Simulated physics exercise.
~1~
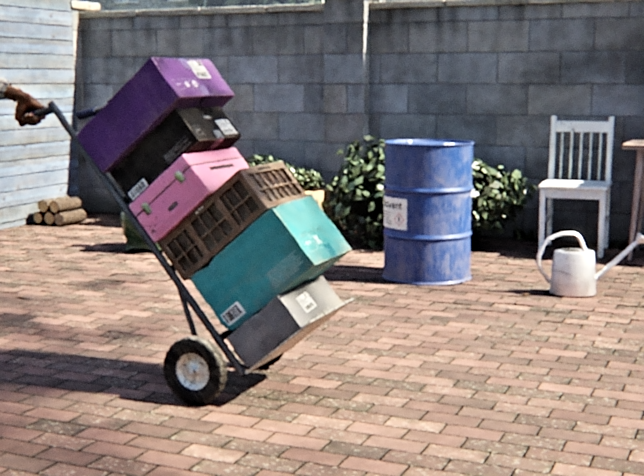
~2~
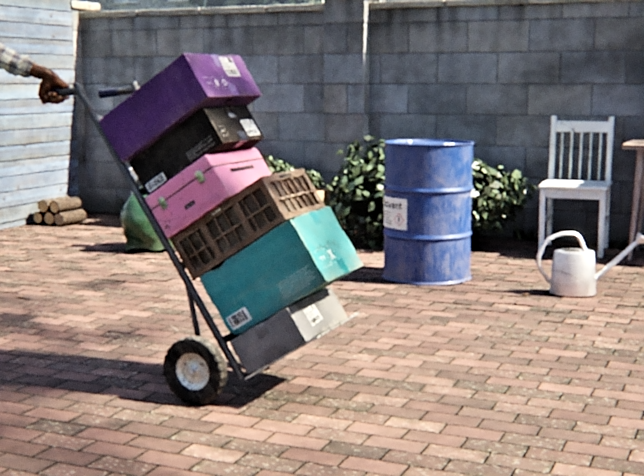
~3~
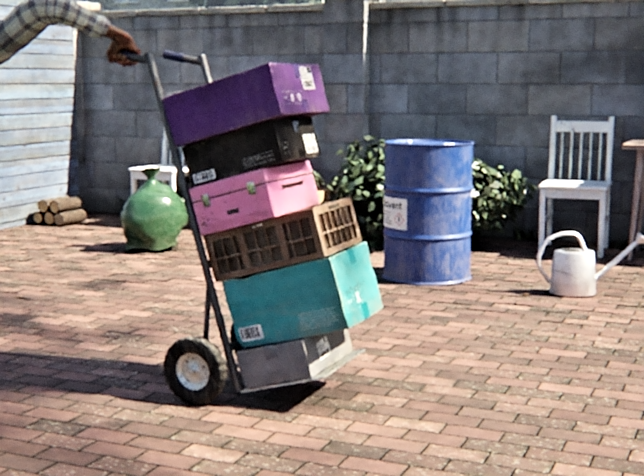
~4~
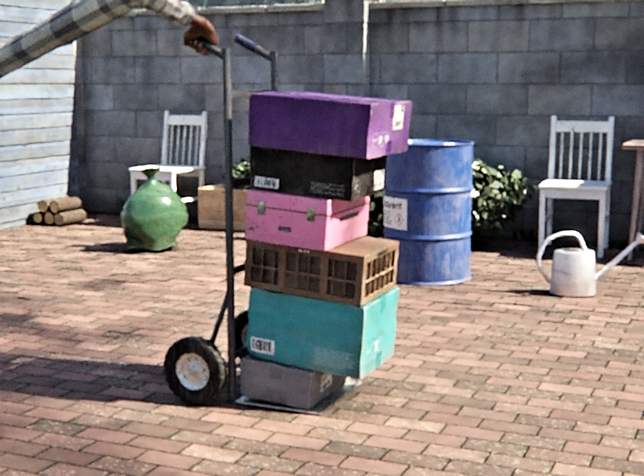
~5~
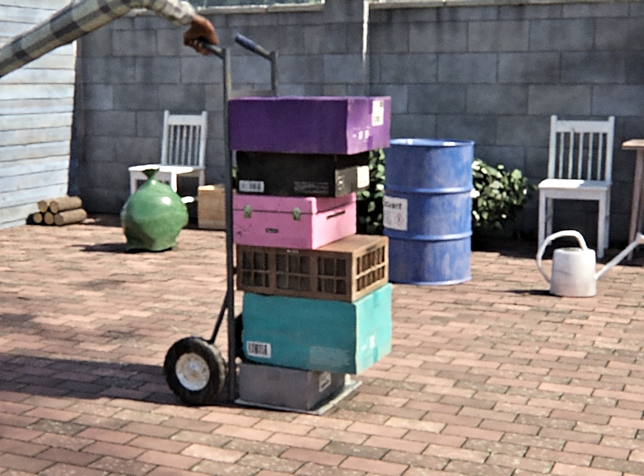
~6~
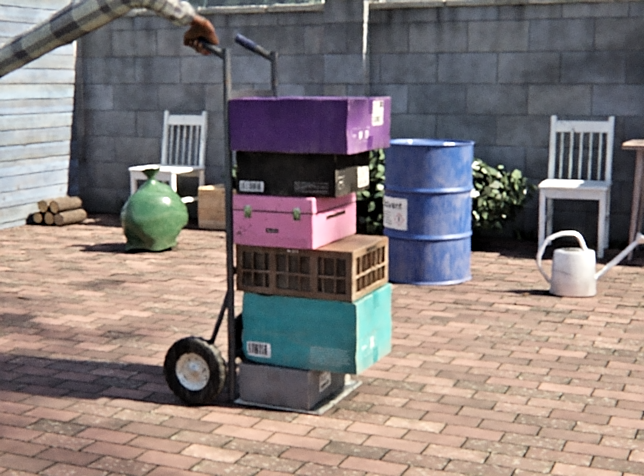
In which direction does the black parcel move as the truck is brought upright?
The black parcel moves to the right as the truck swings up.
